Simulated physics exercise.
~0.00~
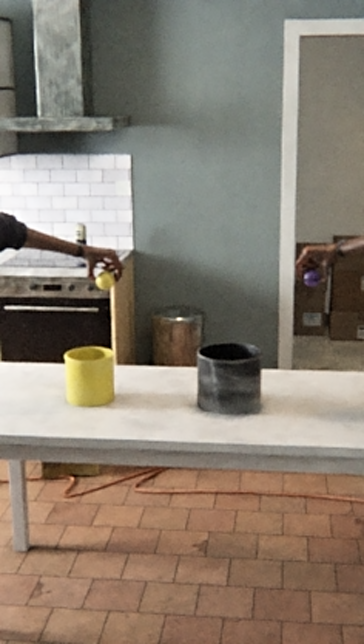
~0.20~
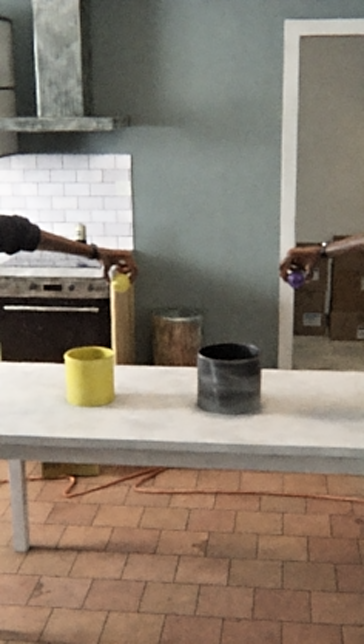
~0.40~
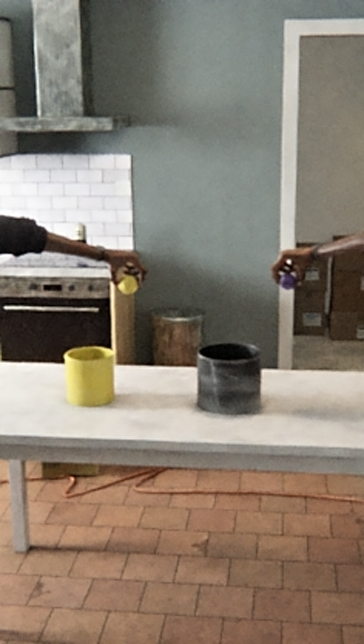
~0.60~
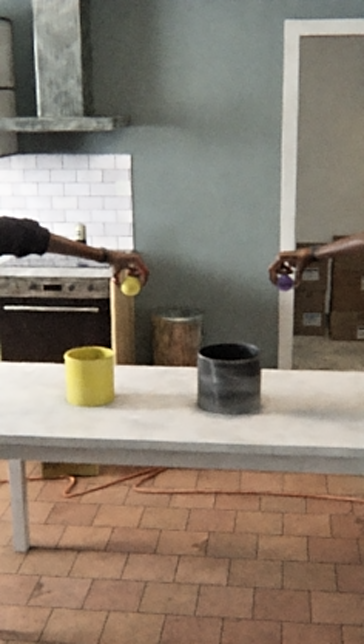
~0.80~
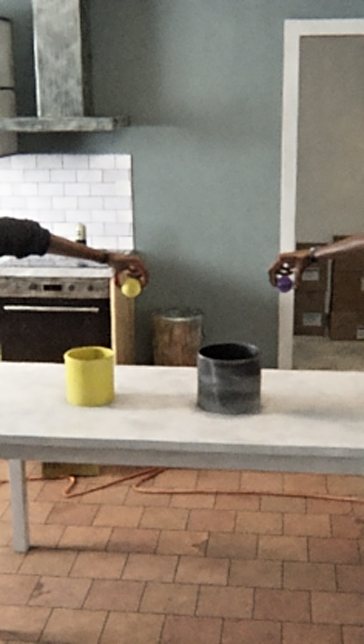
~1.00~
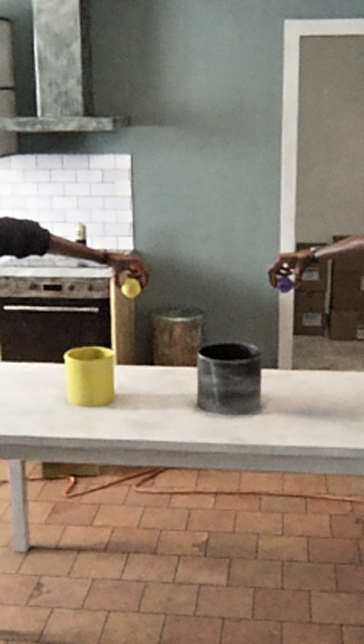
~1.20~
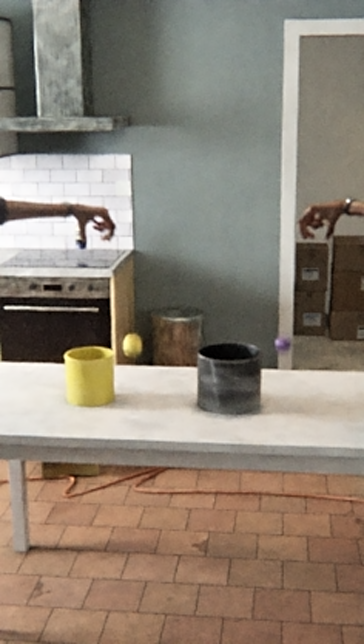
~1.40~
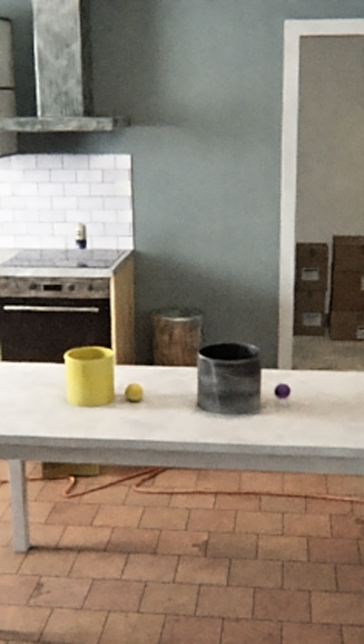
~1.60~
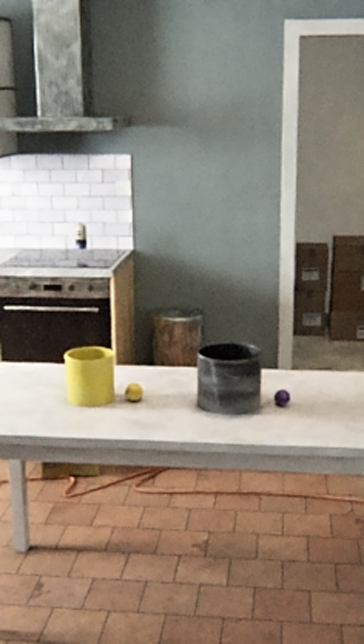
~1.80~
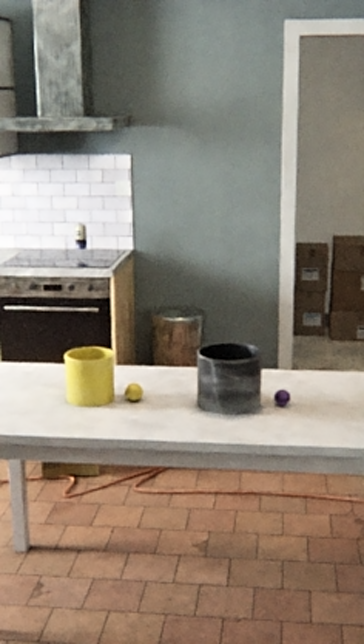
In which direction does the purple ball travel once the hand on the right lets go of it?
The purple ball moves down, dropping past the right side of the dark grey pot to the tabletop.
